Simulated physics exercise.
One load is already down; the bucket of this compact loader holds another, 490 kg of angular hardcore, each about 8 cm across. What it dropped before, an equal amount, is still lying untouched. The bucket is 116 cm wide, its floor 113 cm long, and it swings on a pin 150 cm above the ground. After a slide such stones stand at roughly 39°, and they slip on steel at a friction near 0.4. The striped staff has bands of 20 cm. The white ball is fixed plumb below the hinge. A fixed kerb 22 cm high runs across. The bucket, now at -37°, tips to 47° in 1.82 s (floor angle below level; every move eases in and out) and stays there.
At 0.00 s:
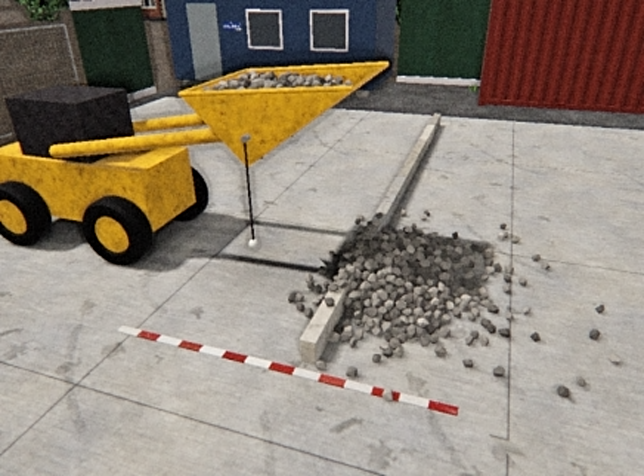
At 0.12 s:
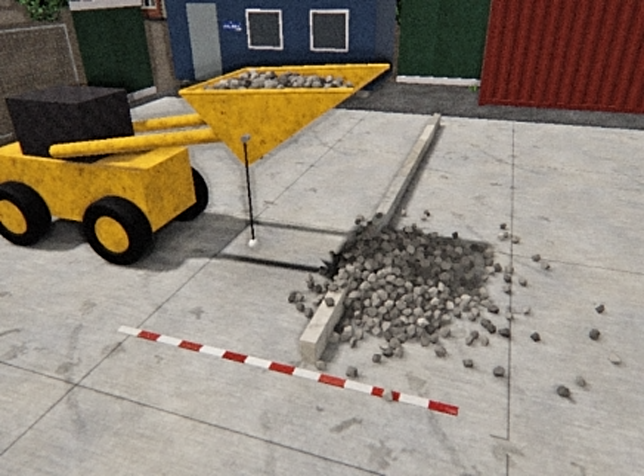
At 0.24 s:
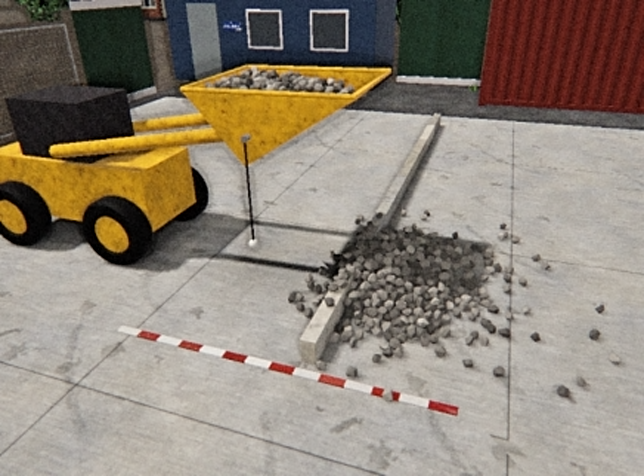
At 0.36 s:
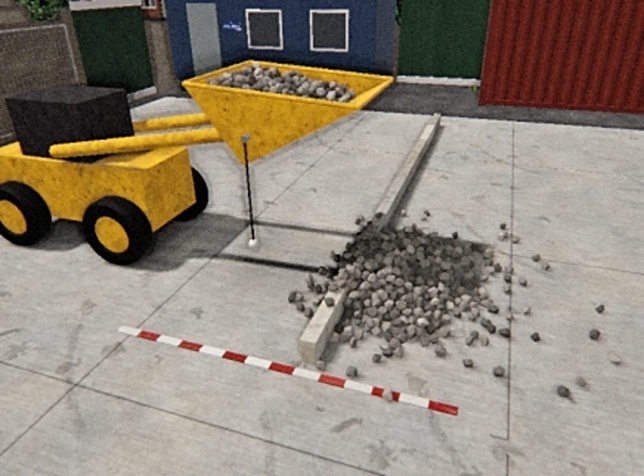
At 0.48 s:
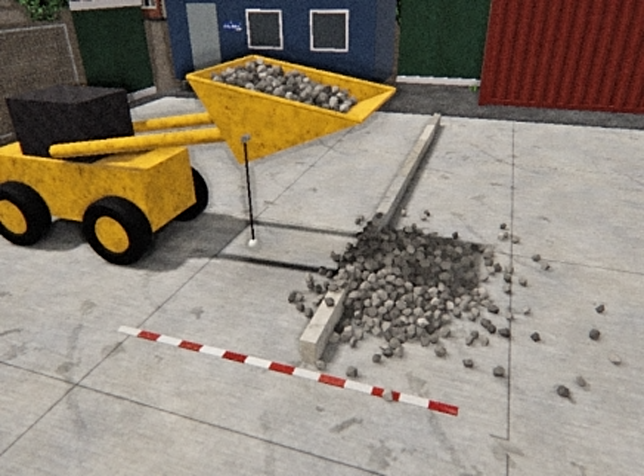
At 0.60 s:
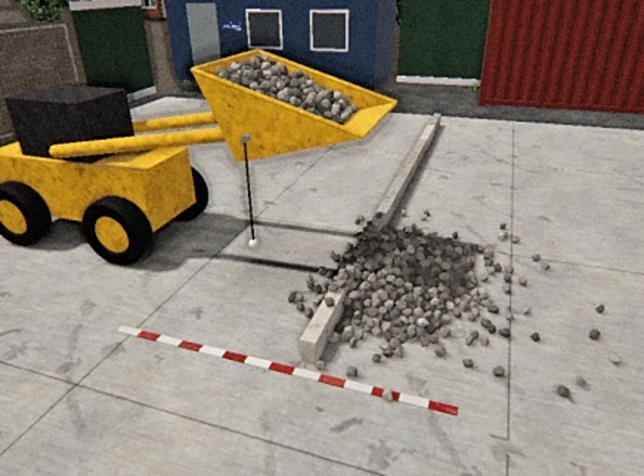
A concrete yard is seen from above at an angle, backed by a blue building, dark green panels and a red corrugated container. On the left stands a yellow loader, its raised bucket holding grey stones, while more stones lie heaped against a pale kerb behind a red-and-white staff. The bucket slowly tilts forward, its right lip dipping and its stones shifting slightly, while the camera and heap stay still.
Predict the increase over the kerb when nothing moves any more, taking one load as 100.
About 61 per cent.
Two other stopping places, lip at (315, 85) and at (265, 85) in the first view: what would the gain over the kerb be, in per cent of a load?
Near 10 per cent from the first place, 0 from the second.
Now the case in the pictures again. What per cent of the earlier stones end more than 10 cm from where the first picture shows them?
About 5 per cent.
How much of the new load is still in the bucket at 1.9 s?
Roughly 35 per cent is still inside.
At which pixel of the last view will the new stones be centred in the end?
Their middle is at about (373, 262).
After 1.4 s the floor is at 34°; in per cent of one load, 100 in the bucket, 8 on this side of the kerb, 92 over the kerb; the foremost stones are at (569, 323).
After 1.9 s the floor is at 47°; in per cent of one load, 33 in the bucket, 46 on this side of the kerb, 121 over the kerb; the foremost stones are at (569, 323).
After 2.3 s the floor is at 47°; in per cent of one load, 0 in the bucket, 50 on this side of the kerb, 150 over the kerb; the foremost stones are at (569, 323).
After 5.1 s the floor is at 47°; in per cent of one load, 0 in the bucket, 47 on this side of the kerb, 153 over the kerb; the foremost stones are at (569, 323). Net gain over the kerb, 61.
